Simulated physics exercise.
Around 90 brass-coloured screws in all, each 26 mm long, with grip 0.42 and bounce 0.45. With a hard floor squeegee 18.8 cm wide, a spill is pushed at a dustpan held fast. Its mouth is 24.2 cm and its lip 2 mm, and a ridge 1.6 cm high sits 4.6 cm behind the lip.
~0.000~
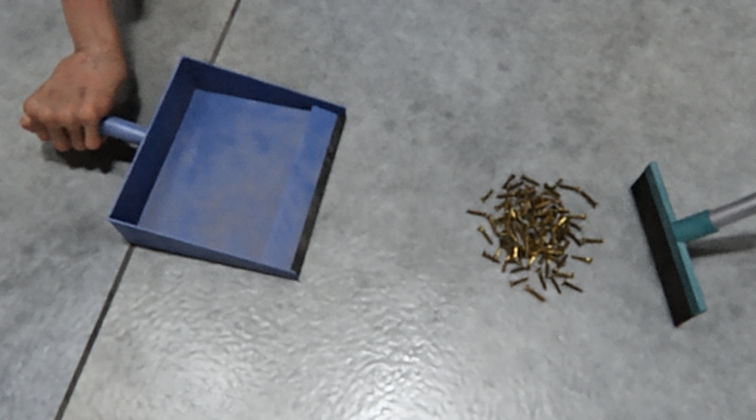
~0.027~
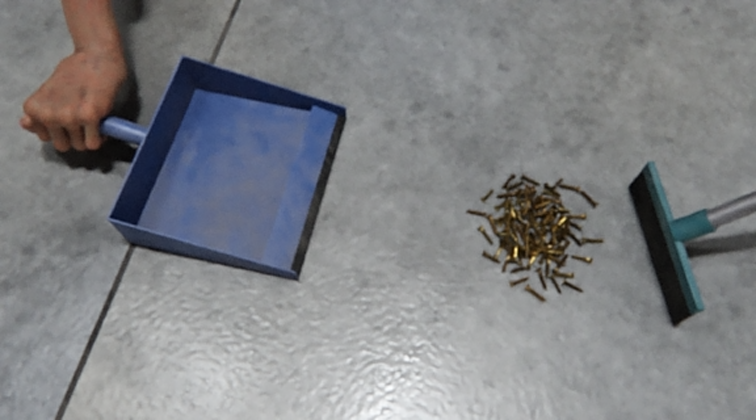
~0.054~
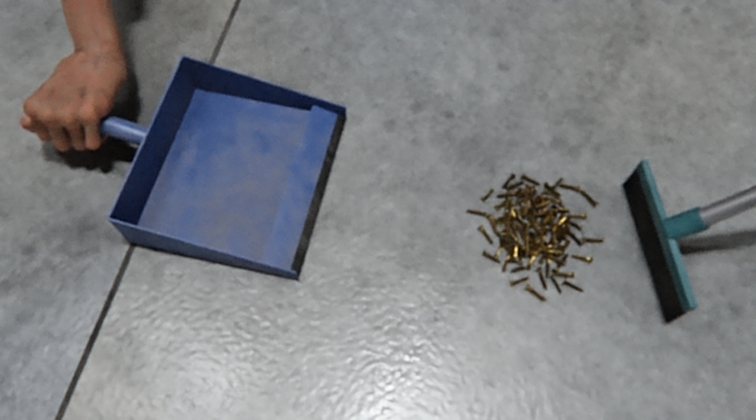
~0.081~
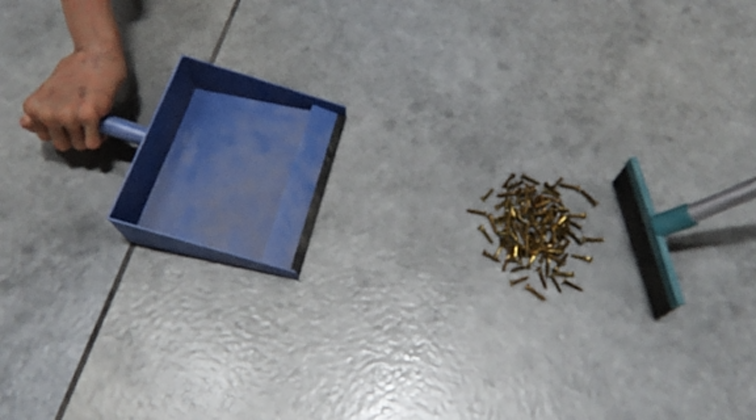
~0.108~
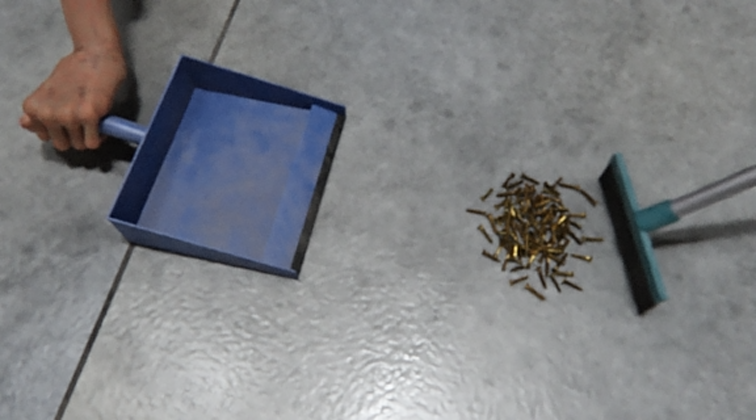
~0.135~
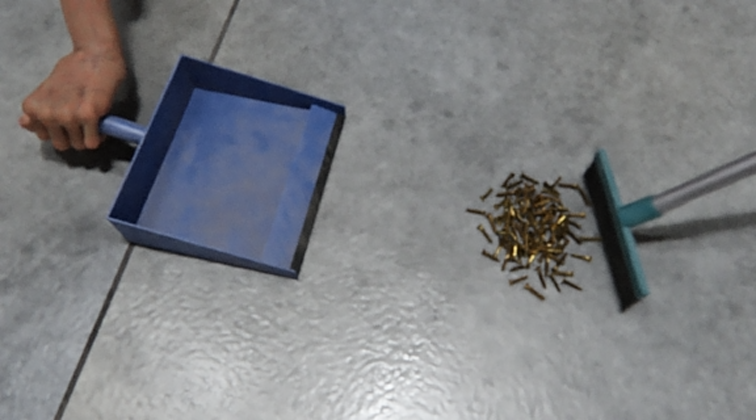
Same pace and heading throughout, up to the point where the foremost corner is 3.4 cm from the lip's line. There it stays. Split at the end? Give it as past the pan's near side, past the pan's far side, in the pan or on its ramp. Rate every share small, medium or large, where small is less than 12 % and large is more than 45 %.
Ratings - near side: Small; far side: Small; pan: Small.
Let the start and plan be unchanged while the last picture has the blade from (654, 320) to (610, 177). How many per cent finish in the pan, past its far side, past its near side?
Per cent by place - pan 0, far side 0, near side 35.
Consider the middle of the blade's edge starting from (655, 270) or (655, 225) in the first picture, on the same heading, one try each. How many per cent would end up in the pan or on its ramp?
5 and 0 per cent, roughly.
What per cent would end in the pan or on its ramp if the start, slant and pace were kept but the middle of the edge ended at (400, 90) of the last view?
Some 0 per cent.
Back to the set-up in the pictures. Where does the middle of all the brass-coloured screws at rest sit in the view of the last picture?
Once everything settles, the centre is around (336, 217).
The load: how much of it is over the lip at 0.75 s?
About 10 percent up to then.
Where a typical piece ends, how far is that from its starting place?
Median: Approx. 26 cm.
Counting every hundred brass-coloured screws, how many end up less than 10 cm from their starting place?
Around 5 percent.
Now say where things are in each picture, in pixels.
In the first frame, blade from (698, 310) to (650, 169), moved 0.0 cm, 0 of the pieces shifted so far; middle of the pieces at (532, 225); pan at (229, 174).
In the second frame, blade from (696, 309) to (648, 169), moved 0.3 cm, 0 of the pieces shifted so far; middle of the pieces at (532, 225).
In the third frame, blade from (688, 307) to (642, 167), moved 1.1 cm, 0 of the pieces shifted so far; middle of the pieces at (533, 225).
In the fourth frame, blade from (676, 303) to (631, 164), moved 2.4 cm, 0 of the pieces shifted so far; middle of the pieces at (533, 224).
In the fifth frame, blade from (659, 299) to (616, 160), moved 4.2 cm, 0 of the pieces shifted so far; middle of the pieces at (532, 224).
In the sixth frame, blade from (641, 294) to (600, 156), moved 6.2 cm, 1 of the pieces shifted so far; middle of the pieces at (532, 224); pan at (228, 173). The blade's pace is about 0.73 m/s, heading 3 degrees away from the viewer's side.
After 0.34 s, middle of the blade 21 cm from the lip; 0 % over the lip, far side 0 %, near side 0 %.
After 0.48 s, middle of the blade 11 cm from the lip; 0 % over the lip, far side 0 %, near side 5 %.
Then, at 0.75 s, middle of the blade 6 cm from the lip; 10 % over the lip, far side 0 %, near side 10 %.
By 1.7 s all is still; near side 5 %, far side 0 %, pan 5 %, in front of the lip or behind the blade 90 %.
